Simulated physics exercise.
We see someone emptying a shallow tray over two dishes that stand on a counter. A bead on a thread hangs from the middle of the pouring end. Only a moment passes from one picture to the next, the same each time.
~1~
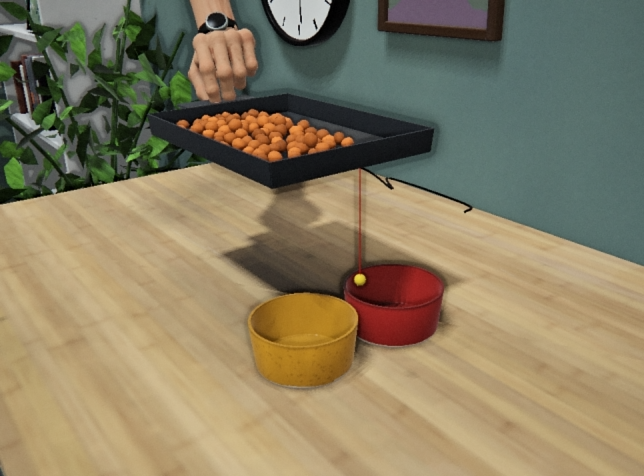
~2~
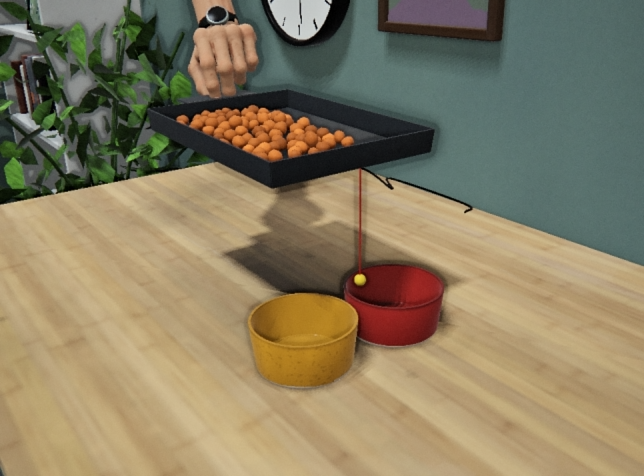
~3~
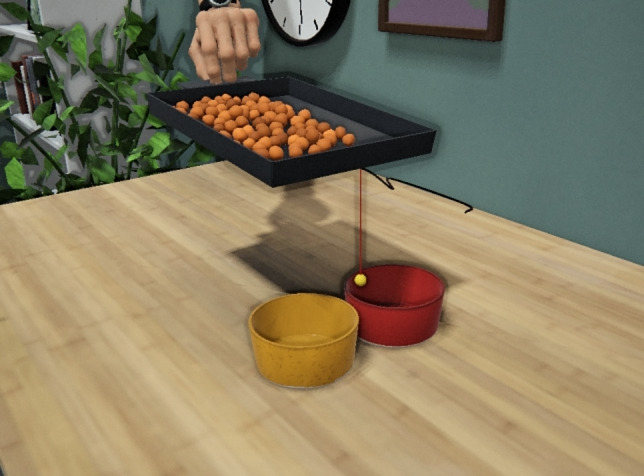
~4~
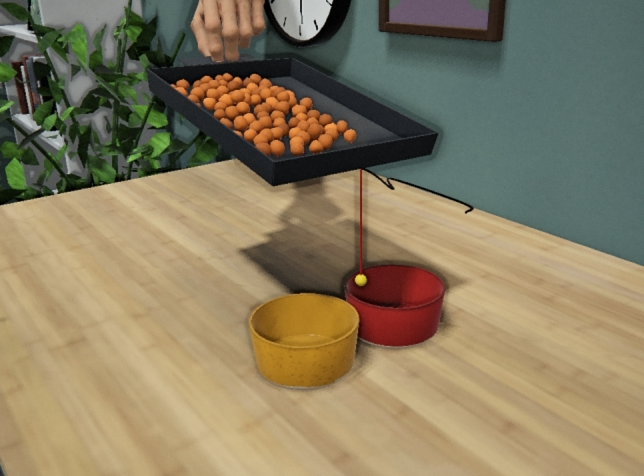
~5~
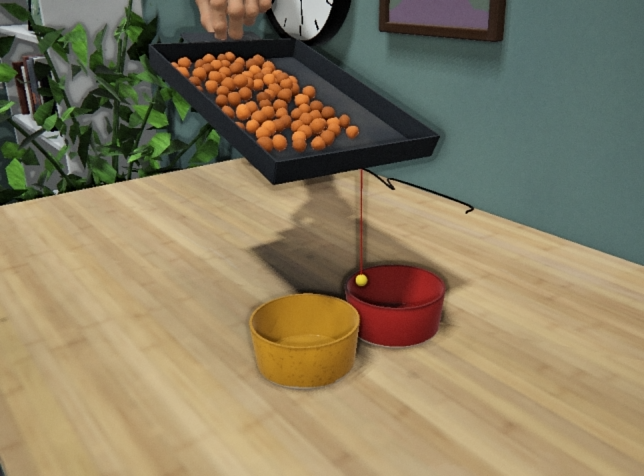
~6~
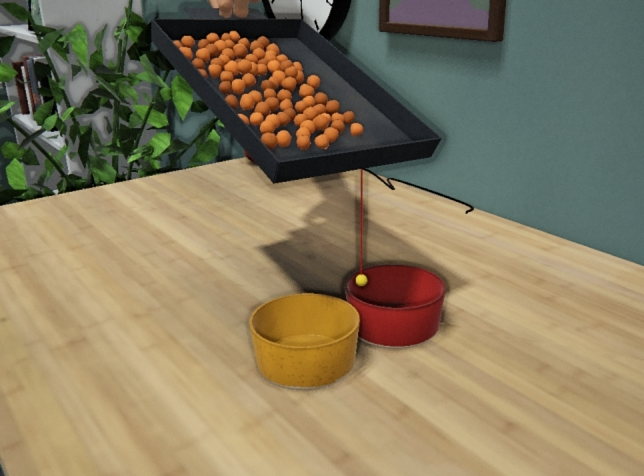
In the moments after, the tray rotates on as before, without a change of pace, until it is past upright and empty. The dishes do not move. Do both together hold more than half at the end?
Together they catch under half.
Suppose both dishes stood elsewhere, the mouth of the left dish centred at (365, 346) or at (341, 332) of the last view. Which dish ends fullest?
First right, then the right-hand dish.
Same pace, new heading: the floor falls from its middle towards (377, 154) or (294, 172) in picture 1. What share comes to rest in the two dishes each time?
First some 30, then 40 per cent.
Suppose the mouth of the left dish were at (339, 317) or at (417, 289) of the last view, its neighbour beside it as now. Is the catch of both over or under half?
One: Less than half. Two: Less than half.
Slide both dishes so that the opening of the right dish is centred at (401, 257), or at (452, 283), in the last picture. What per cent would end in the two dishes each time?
Roughly 0 per cent, and 50 per cent.
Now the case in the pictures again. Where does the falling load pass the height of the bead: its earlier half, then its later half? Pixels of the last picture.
The first part at (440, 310); the rest at (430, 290).
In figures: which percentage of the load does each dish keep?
Left dish near 0 in a hundred; right dish near 10.
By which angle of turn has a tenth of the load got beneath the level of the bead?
Roughly 90°.
Soon, tray tipped steeply; nearly all on the tray; a stray few in the air.
A while on, tray tipped past a quarter turn; most on the tray; a small part outside both; a stray few in the air.
Towards the end, tray tipped past a quarter turn; a small part in the right dish; most outside both.
Finally, tray tipped past a quarter turn; none in the left dish; a small part in the right dish; most outside both.
